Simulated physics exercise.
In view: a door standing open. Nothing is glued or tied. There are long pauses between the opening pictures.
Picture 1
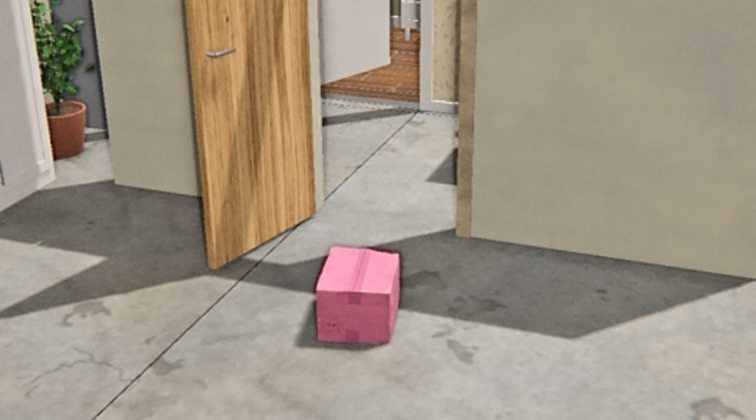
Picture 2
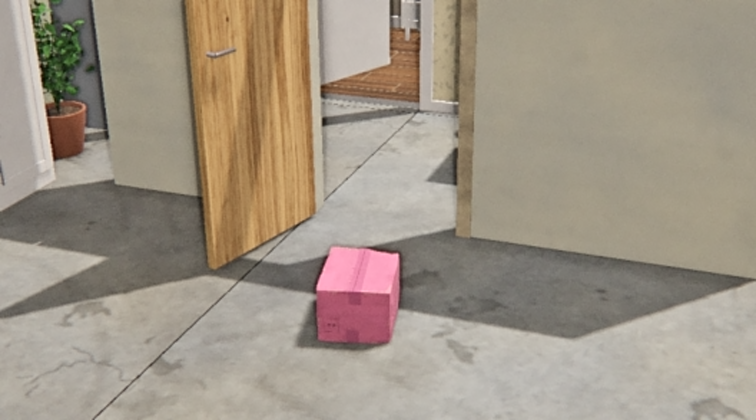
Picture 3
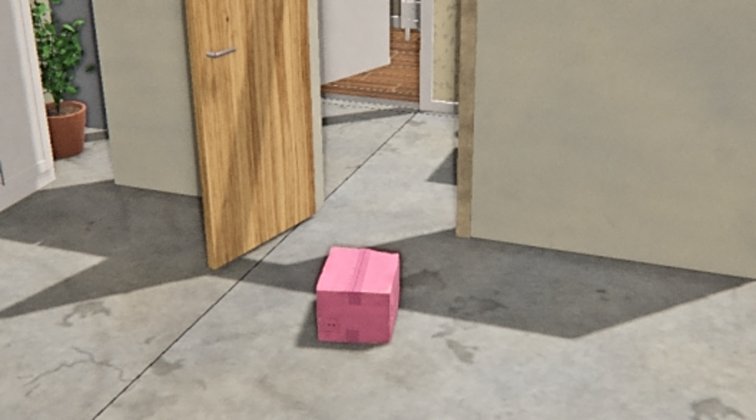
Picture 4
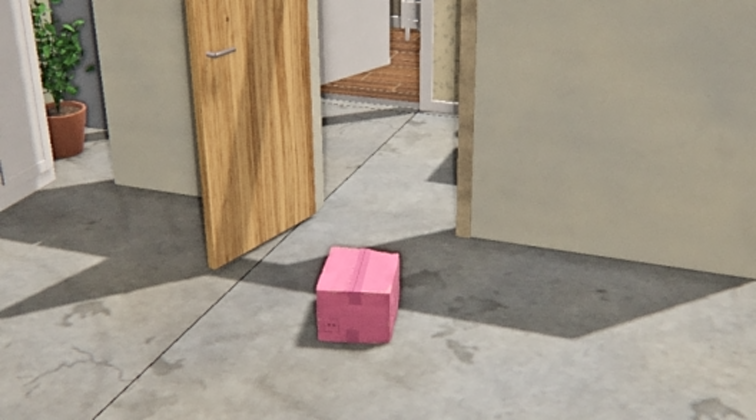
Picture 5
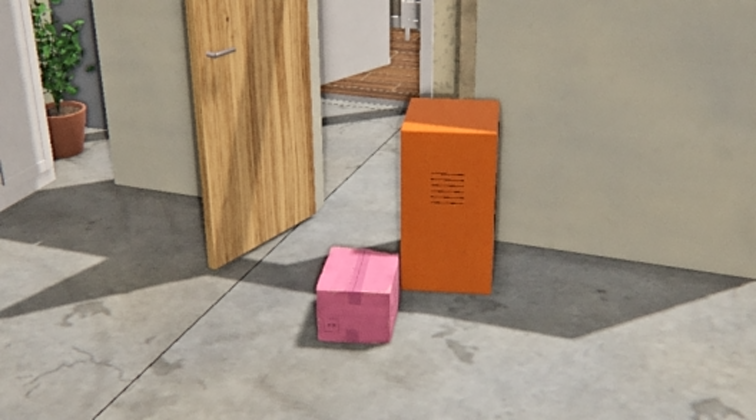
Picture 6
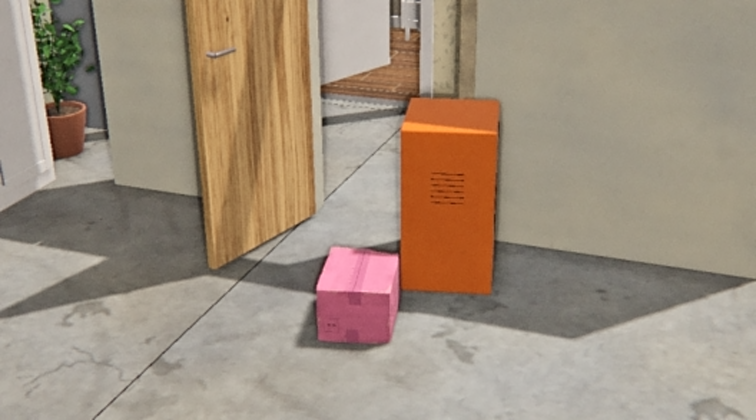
The clip shows a pink box resting on a gray floor near a wide-open wooden door, with nothing moving at first; then a tall orange cabinet abruptly appears just behind it to the right, and everything remains still.
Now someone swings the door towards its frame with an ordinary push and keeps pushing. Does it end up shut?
Outcome: The door stops short.
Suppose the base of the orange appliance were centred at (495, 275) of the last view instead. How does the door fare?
Then it closes.
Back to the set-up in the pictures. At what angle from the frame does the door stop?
About 30°.
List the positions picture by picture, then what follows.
Door wide open and still; pink box (360, 294), in the first picture.
Door wide open and still; pink box (360, 294), in the second picture.
Door wide open and still; pink box (360, 294), in the third picture.
Door wide open and still; pink box (360, 294), in the fourth picture.
Door wide open and still; pink box (360, 294), in the fifth picture.
Door wide open and still; orange appliance (450, 195); pink box (360, 294), in the sixth picture.
Then, 0.60 s after the last picture, door 85° open.
Then, 0.90 s after the last picture, door 63° open.
Then, 1.20 s after the last picture, door 39° open.
At rest, door 32° open; both in place. Seen from the same camera at the end, orange appliance near (454, 195).
